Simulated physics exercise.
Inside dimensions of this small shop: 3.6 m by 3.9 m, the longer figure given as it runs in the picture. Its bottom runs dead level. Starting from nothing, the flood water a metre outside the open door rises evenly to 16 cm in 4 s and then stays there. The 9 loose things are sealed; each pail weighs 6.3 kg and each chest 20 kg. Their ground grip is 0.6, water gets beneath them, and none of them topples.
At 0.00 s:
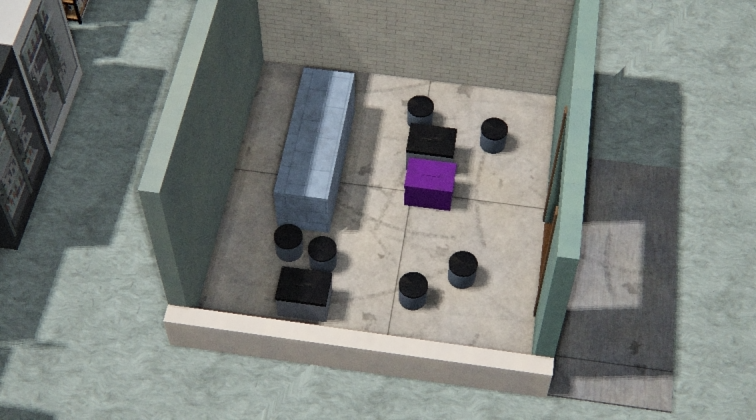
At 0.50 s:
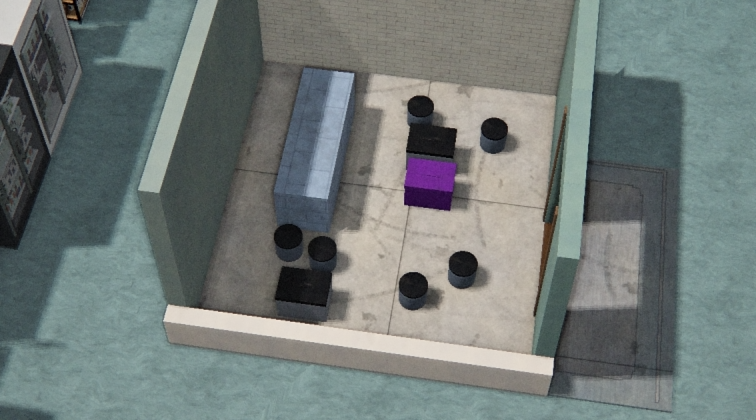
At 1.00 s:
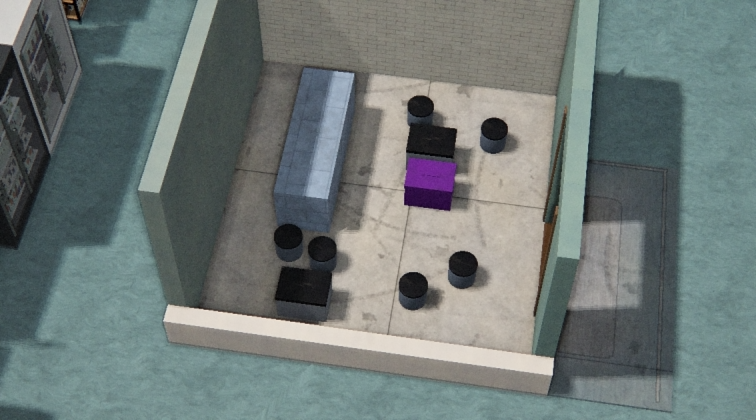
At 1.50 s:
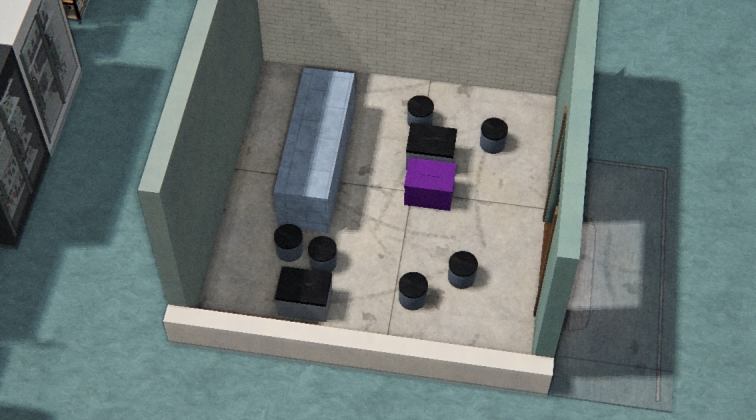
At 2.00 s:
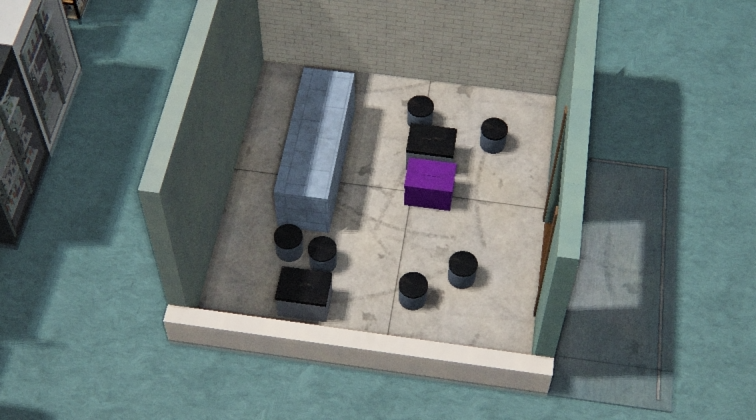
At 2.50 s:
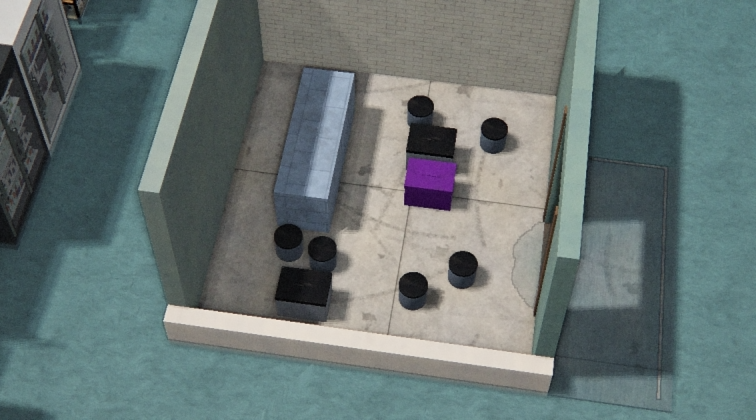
In a small shop, the furniture stays still as water enters at the right doorway.
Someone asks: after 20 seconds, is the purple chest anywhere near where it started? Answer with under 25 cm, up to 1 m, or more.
After 20 seconds the purple chest is up to 1 m from its start.
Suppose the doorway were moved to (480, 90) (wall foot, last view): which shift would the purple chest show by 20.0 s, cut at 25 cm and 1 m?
Observation: Purple chest large displacement.
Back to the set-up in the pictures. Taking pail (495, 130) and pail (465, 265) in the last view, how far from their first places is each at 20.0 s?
In turn: 120 cm, 250 cm.
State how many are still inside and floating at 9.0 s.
At that instant the tally stands at 2.
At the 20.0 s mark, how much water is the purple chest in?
Depth: About 13 cm.
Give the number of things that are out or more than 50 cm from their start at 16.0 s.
5.
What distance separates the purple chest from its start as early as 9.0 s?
About 0 cm out of place.
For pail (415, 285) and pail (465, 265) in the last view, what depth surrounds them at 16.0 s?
Roughly 9 and 13 cm.
After 4.0 s the purple chest is near (431, 175), 0.0 m from its start, aground; 0 afloat.
After 9.0 s the purple chest is near (431, 175), 0.0 m from its start, aground; 2 afloat.
After 16.0 s the purple chest is near (431, 175), 0.0 m from its start, aground; 7 afloat.
After 20.0 s the purple chest is near (375, 161), 0.6 m from its start, afloat; 9 afloat.
